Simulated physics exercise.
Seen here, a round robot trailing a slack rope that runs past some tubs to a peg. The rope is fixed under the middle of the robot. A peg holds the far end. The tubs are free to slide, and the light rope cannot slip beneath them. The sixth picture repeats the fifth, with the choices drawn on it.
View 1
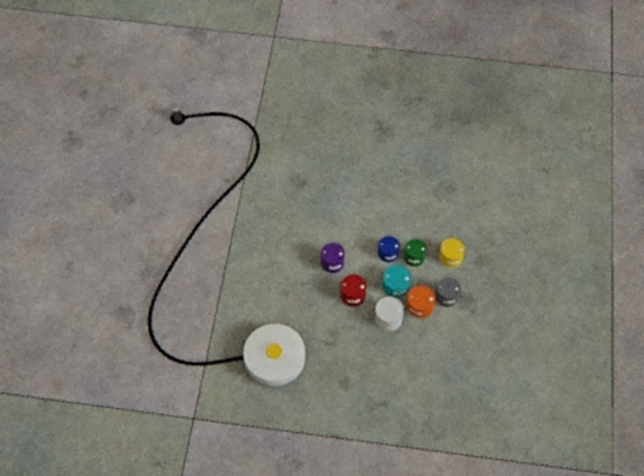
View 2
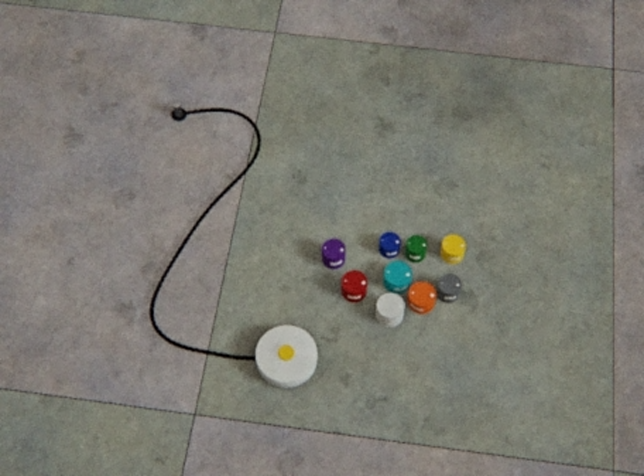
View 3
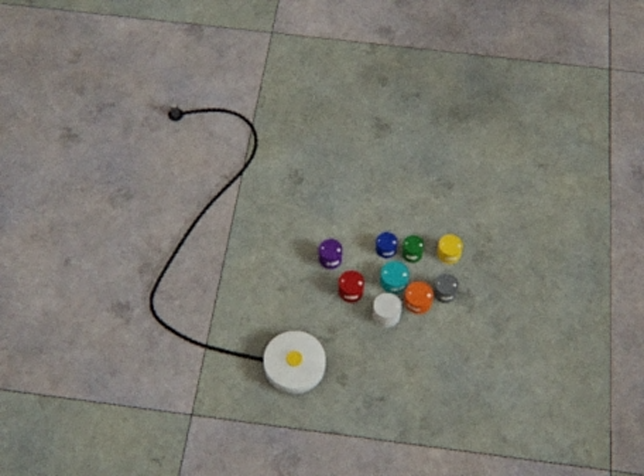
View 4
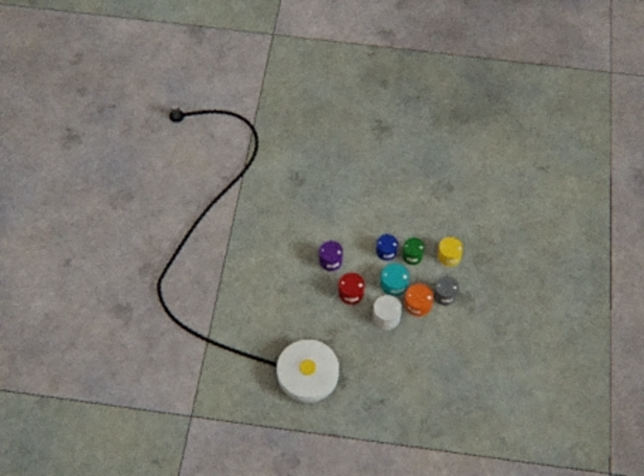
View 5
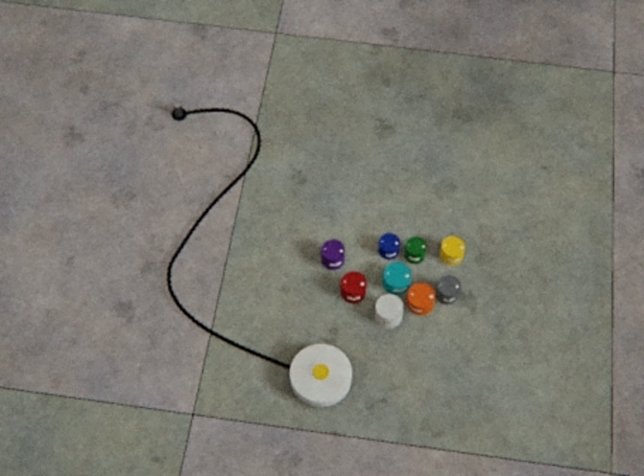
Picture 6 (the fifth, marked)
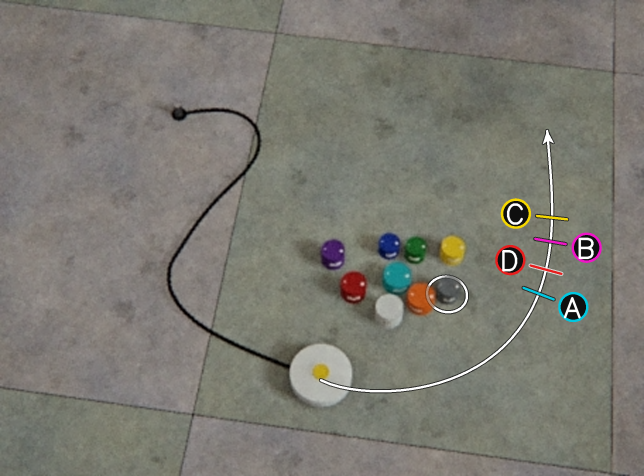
The round white robot, tied by a black cord to a peg at the upper left, slid a short way right and slightly down the tiled floor, while the cluster of colourful tubs stayed put.
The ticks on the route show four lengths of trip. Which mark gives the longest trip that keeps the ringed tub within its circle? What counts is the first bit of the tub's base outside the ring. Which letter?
D.
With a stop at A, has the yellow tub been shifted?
No.
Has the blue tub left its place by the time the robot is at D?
No.
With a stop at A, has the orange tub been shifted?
No.
On the marked copy, A at (539, 294); B at (551, 242); C at (552, 218); D at (546, 270); the ring at (447, 294); the route from (321, 380) via (527, 317) to (547, 131).
With D. Early on, robot (427, 382); grey tub (448, 290).
Further on, robot (513, 334); grey tub (448, 290).
At the end, robot (548, 265); turquoise tub (399, 271); white tub (394, 295); red tub (366, 276); grey tub (448, 290); orange tub (421, 294); the grey tub is still in its ring.
As for the rest, A is safe but short; B drags the ringed tub to (447, 269); C drags the ringed tub to (448, 259).
